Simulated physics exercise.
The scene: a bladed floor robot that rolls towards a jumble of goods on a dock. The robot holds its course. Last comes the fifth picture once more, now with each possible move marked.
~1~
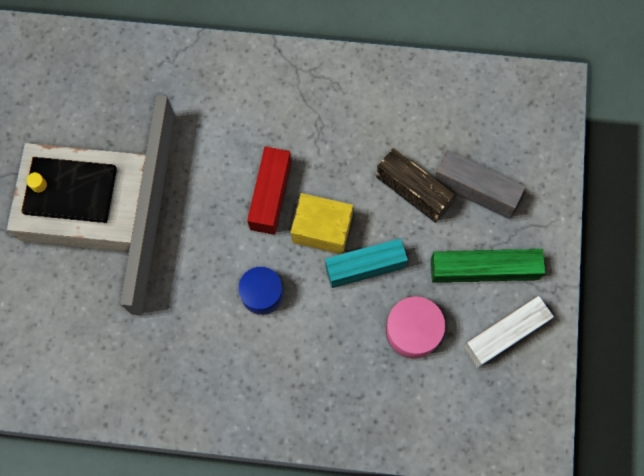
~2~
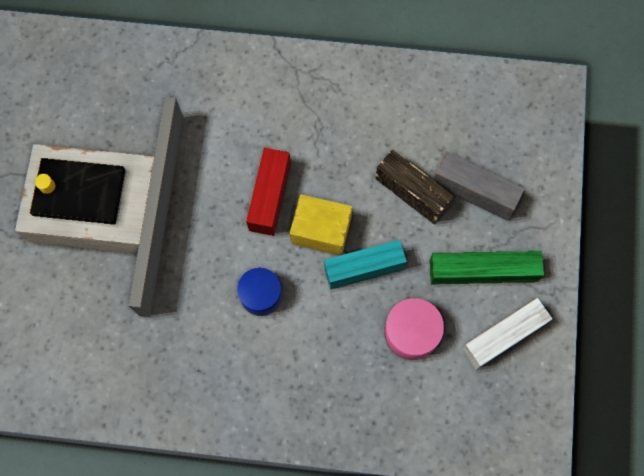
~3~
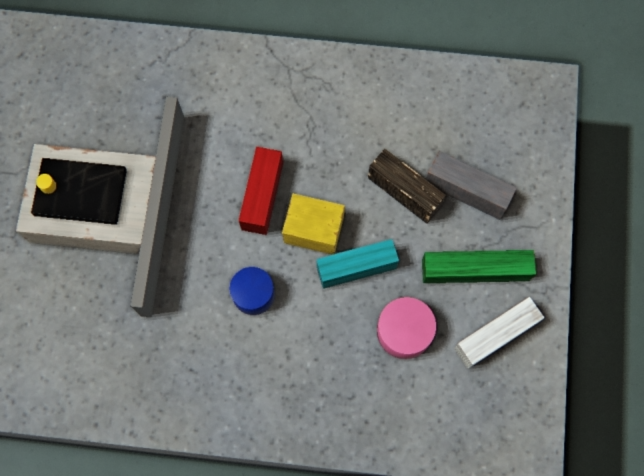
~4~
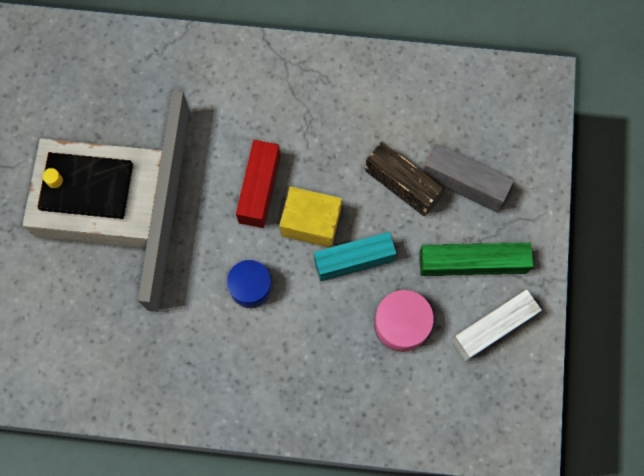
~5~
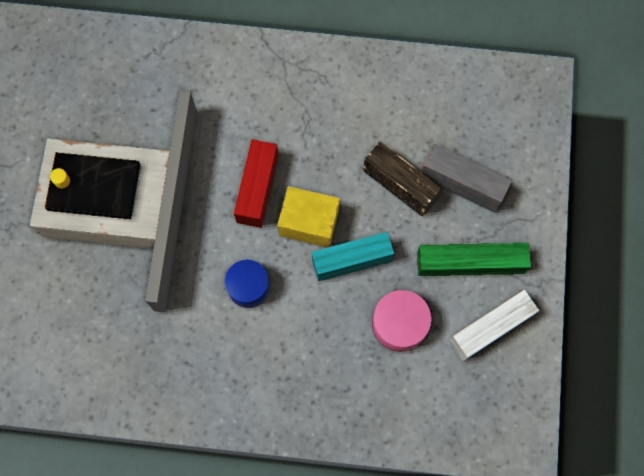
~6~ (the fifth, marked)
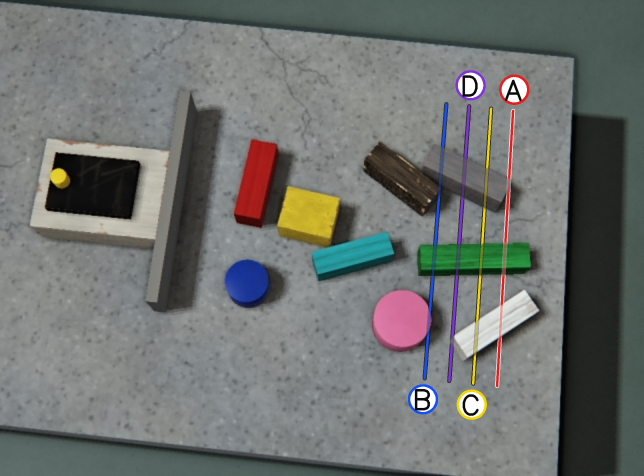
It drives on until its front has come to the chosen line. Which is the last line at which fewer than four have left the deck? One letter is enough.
A is the last line within the limit.
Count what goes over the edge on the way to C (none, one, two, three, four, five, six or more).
One.
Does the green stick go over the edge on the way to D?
By then, yes.
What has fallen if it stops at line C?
The green stick.
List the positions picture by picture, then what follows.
In the first frame, red stick (270, 191); grey bar (479, 185); pink canister (415, 328).
In the second frame, robot (84, 191); blue canister (260, 292).
In the third frame, robot (86, 191); turquoise stick (357, 264).
In the fourth frame, robot (92, 186); white stick (496, 326).
In the fifth frame, robot (99, 186); red stick (257, 184); grey bar (465, 178); pink canister (401, 321).
On the marked copy, A at (505, 243); B at (436, 236); C at (482, 240); D at (460, 238).
With A. Early on, robot (221, 199); blue canister (310, 292); red stick (314, 190).
Further on, robot (342, 211); green stick (544, 266); white stick (504, 338).
At the end, robot (439, 221); black bar over the edge; green stick over the edge; two fallen.
As for the rest, B is within the limit but short; C is within the limit but short; D is within the limit but short.
